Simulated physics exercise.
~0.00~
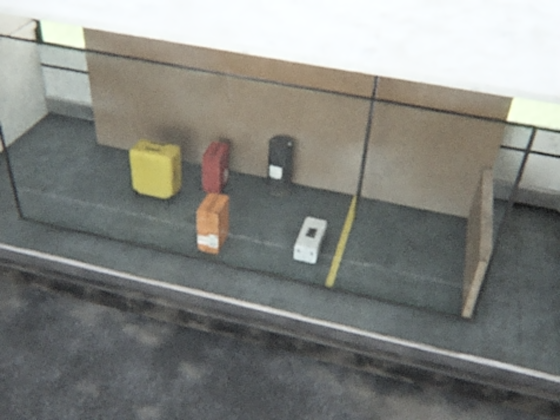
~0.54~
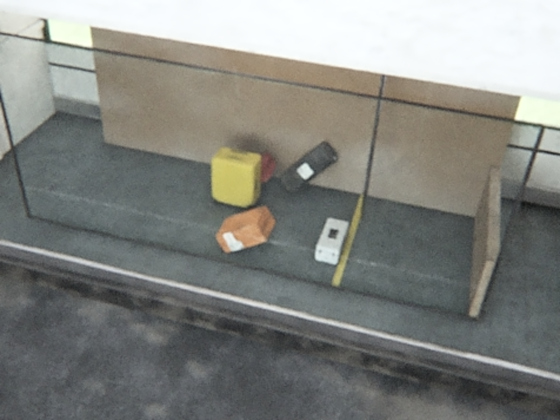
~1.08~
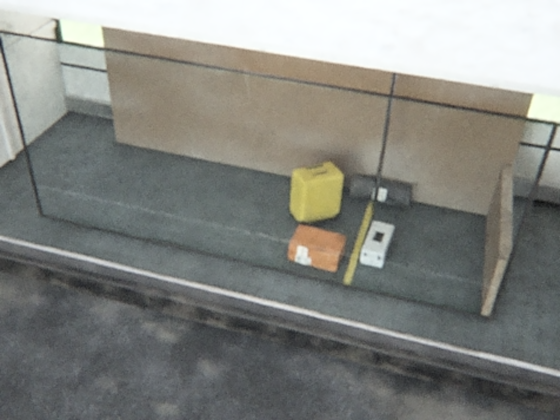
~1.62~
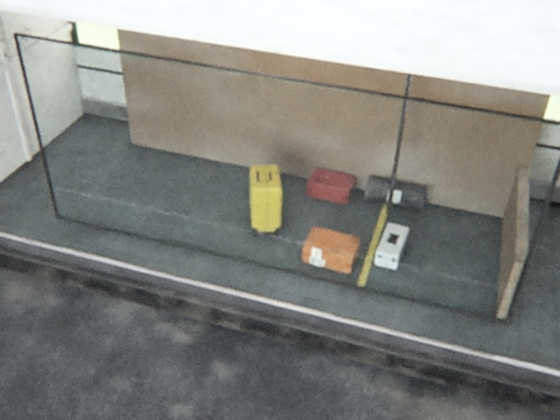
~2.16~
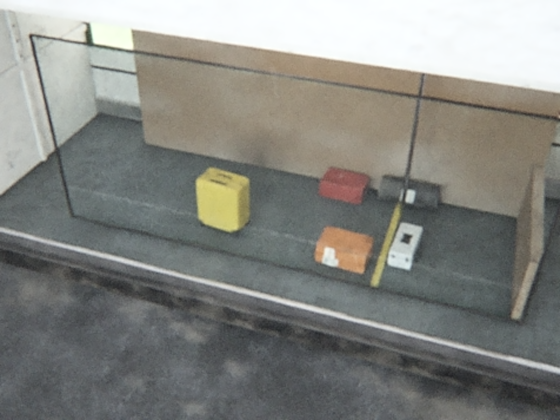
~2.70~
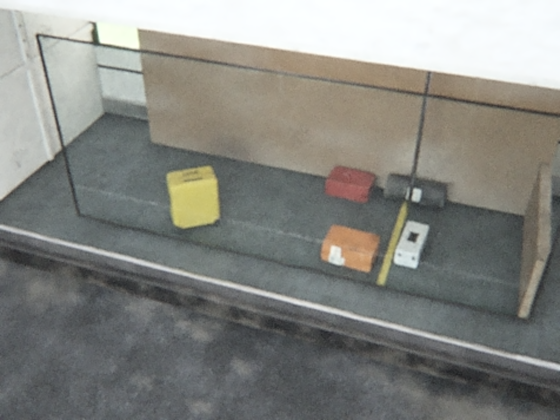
To begin with, a yellow wheeled case, a red pack, an orange pack and a black drum stand upright in a glass-fronted bay, with a white toolbox just left of a yellow line. Everything shifts right, the yellow case rolling upright while the packs and the drum tip over. The white toolbox slides across the line, and the drum ends up on its side across it too. The yellow case then rolls back left, away from the rest. At the end it stands alone on the left, while both fallen packs lie short of the line.
